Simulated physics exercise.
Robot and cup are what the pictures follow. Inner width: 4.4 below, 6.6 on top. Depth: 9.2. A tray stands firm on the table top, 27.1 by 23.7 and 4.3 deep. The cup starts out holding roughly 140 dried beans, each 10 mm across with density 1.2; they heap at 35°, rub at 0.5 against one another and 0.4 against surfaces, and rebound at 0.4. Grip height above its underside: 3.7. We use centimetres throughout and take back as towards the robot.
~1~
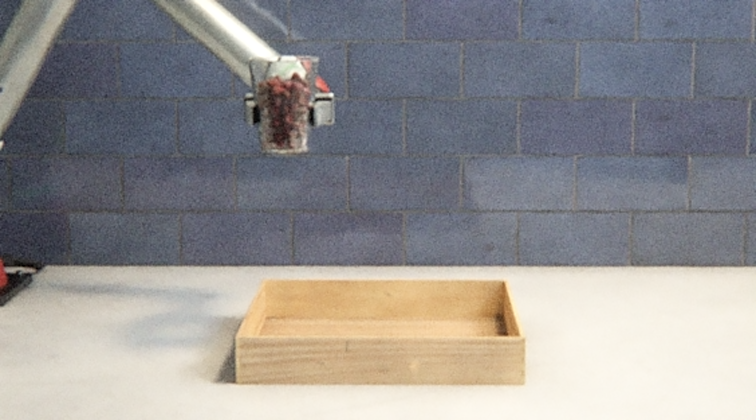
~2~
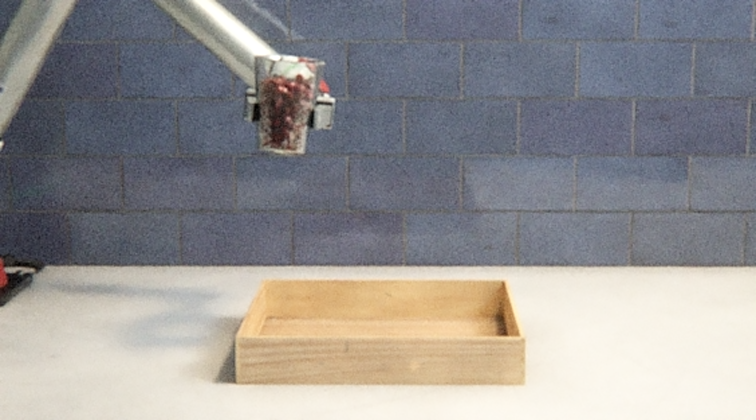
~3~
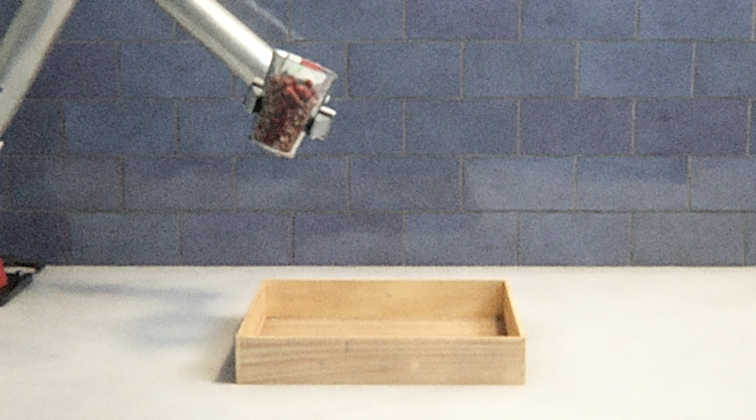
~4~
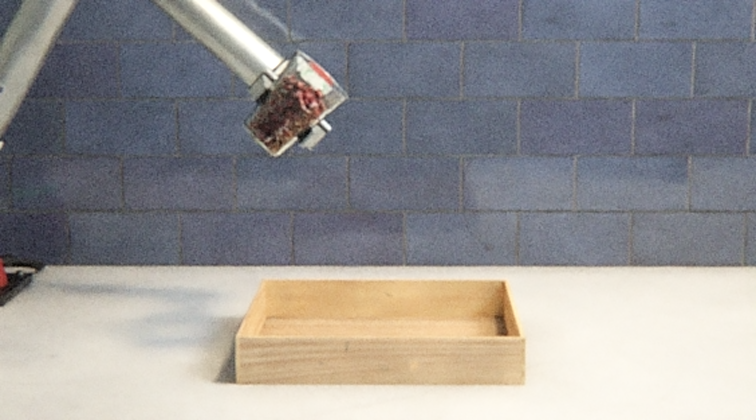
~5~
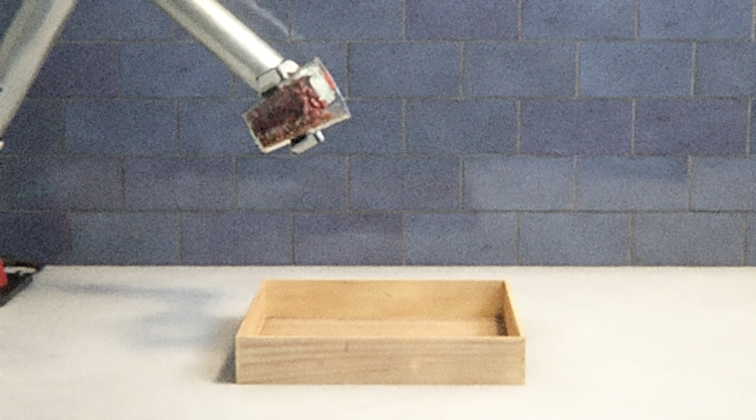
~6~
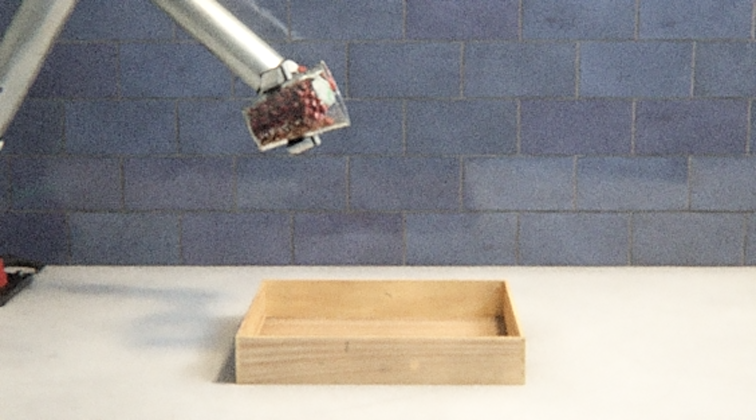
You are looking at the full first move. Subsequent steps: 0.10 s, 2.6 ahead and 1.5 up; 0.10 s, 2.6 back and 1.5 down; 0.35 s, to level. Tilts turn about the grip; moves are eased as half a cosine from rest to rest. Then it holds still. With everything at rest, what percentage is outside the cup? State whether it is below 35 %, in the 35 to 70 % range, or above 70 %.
It is below 35 %.
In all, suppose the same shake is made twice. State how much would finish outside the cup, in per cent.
Estimate: Around 40 %.
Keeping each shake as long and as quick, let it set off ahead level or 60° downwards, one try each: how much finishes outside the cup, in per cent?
First try about 15 %, second try about 0 %.
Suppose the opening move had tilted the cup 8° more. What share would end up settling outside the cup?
Around 40 in a hundred, I'd say.
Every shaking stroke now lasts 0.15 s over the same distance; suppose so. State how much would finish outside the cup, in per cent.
It would come to around 5 %.
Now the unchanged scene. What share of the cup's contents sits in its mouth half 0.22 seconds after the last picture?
Mouth half: Close to 65 per cent.
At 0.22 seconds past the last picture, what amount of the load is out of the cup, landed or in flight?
Share gone by then: Close to 20 %.
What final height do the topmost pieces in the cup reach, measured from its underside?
Around 7.0 centimetres above the underside.
Then, 0.22 s after the last picture, tilted 66° forward, highest piece 27 above the table; 115 in the cup, 27 in flight or on a rim.
Then, 0.44 s after the last picture, tilted 15° forward, highest piece 30 above the table; 107 in the cup, 34 in the tray, 1 in flight or on a rim.
Then, 0.75 s after the last picture, level, highest piece 28 above the table; 107 in the cup, 35 in the tray.
Then, 1.80 s after the last picture, level, highest piece 28 above the table; 107 in the cup, 35 in the tray.
Final count, 107 in the cup, 35 in the tray. That is 25 % outside the cup.
